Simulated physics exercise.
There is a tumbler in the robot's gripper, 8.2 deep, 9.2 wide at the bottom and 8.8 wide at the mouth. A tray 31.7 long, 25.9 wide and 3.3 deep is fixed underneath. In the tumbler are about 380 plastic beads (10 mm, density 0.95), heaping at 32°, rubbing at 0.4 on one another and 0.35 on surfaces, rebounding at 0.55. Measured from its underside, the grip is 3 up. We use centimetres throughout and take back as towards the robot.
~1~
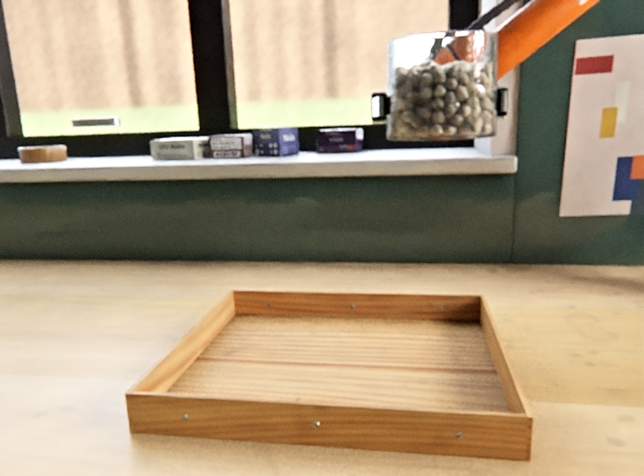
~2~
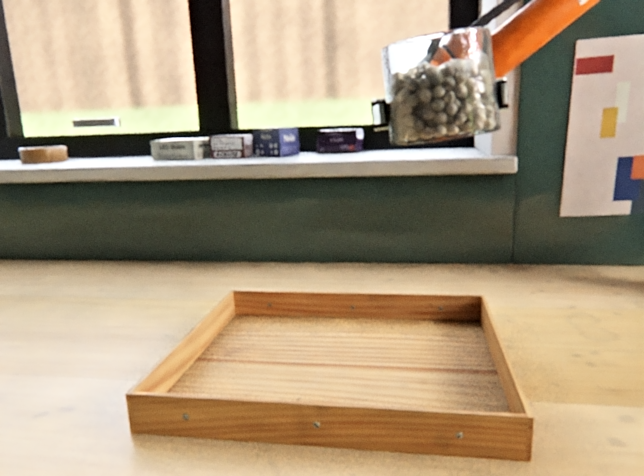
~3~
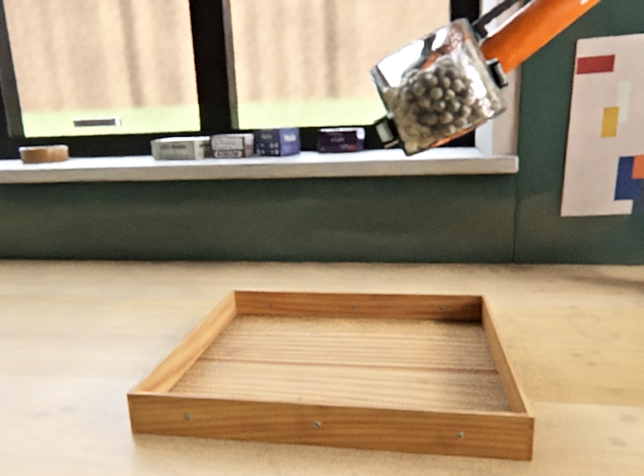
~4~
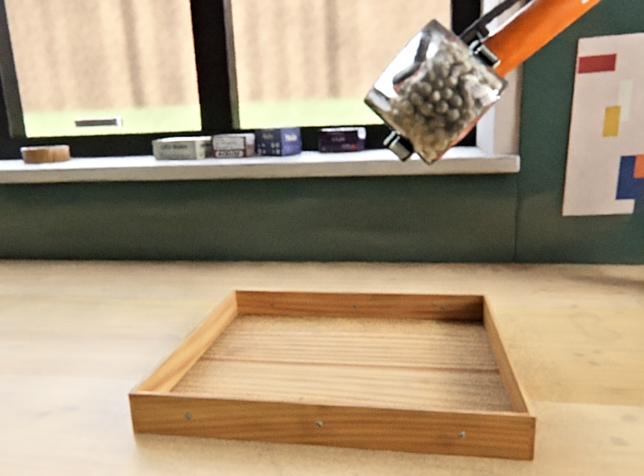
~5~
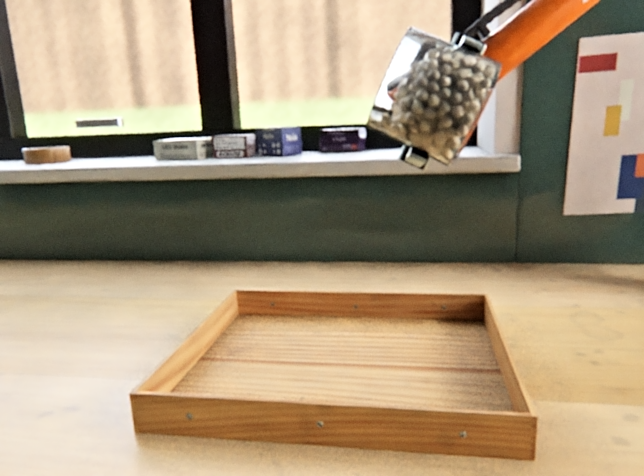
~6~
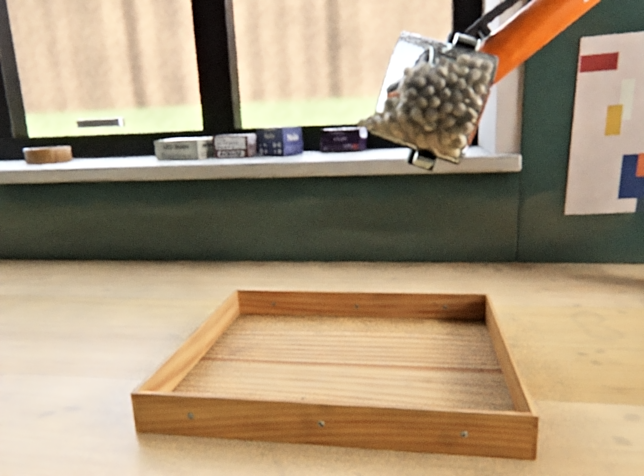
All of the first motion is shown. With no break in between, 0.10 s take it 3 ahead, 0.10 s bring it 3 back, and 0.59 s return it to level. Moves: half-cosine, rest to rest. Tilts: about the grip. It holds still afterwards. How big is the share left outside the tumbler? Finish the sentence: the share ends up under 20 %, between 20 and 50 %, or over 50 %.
The share ends up between 20 and 50 %.
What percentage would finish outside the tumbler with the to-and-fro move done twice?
Result: Approximately 40 per cent.
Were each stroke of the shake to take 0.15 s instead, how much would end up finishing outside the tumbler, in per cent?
I'd expect close to 15 in a hundred.
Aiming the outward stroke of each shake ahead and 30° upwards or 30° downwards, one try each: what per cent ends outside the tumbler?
I'd say close to 35 percent for the first and close to 15 percent for the second.
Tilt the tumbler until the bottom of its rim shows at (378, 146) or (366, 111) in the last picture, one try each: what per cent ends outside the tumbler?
I'd put them at some 50 and 10 in a hundred.
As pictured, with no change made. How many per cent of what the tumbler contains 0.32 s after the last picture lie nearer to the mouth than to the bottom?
Share in the mouth half: About 45 %.
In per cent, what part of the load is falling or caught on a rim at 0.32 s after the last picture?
That comes to about 19 per cent, more or less.
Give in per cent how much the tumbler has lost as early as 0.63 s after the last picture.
Near 30 per cent so far.
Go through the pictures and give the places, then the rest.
In the first picture, tumbler middle at (441, 91), level; upper third of the load around (441, 81), from x 395 to 490, top at y 65; 385 in the tumbler.
In the second picture, tumbler middle at (440, 92), tilted 7° forward; upper third of the load around (446, 82), from x 395 to 490, top at y 60.
In the third picture, tumbler middle at (437, 92), tilted 25° forward; upper third of the load around (449, 81), from x 390 to 495, top at y 50.
In the fourth picture, tumbler middle at (434, 95), tilted 46° forward; upper third of the load around (449, 79), from x 390 to 495, top at y 45.
In the fifth picture, tumbler middle at (432, 98), tilted 64° forward; upper third of the load around (446, 78), from x 385 to 490, top at y 50.
In the sixth picture, tumbler middle at (433, 99), tilted 71° forward; upper third of the load around (449, 82), from x 360 to 485, top at y 60; 385 in the tumbler.
Then, 0.32 s later, tilted 64° forward, highest piece 28 above the table; 286 in the tumbler, 24 in the tray, 75 in flight or on a rim.
Then, 0.63 s later, tilted 12° forward, highest piece 31 above the table; 278 in the tumbler, 98 in the tray, 7 on the table or floor, 2 in flight or on a rim.
Then, 0.99 s later, level, highest piece 30 above the table; 278 in the tumbler, 100 in the tray, 7 on the table or floor.
Then, 2.04 s later, level, highest piece 29 above the table; 278 in the tumbler, 100 in the tray, 7 on the table or floor.
At rest, 278 in the tumbler, 100 in the tray, 7 on the table or floor. That is 28 % outside the tumbler.
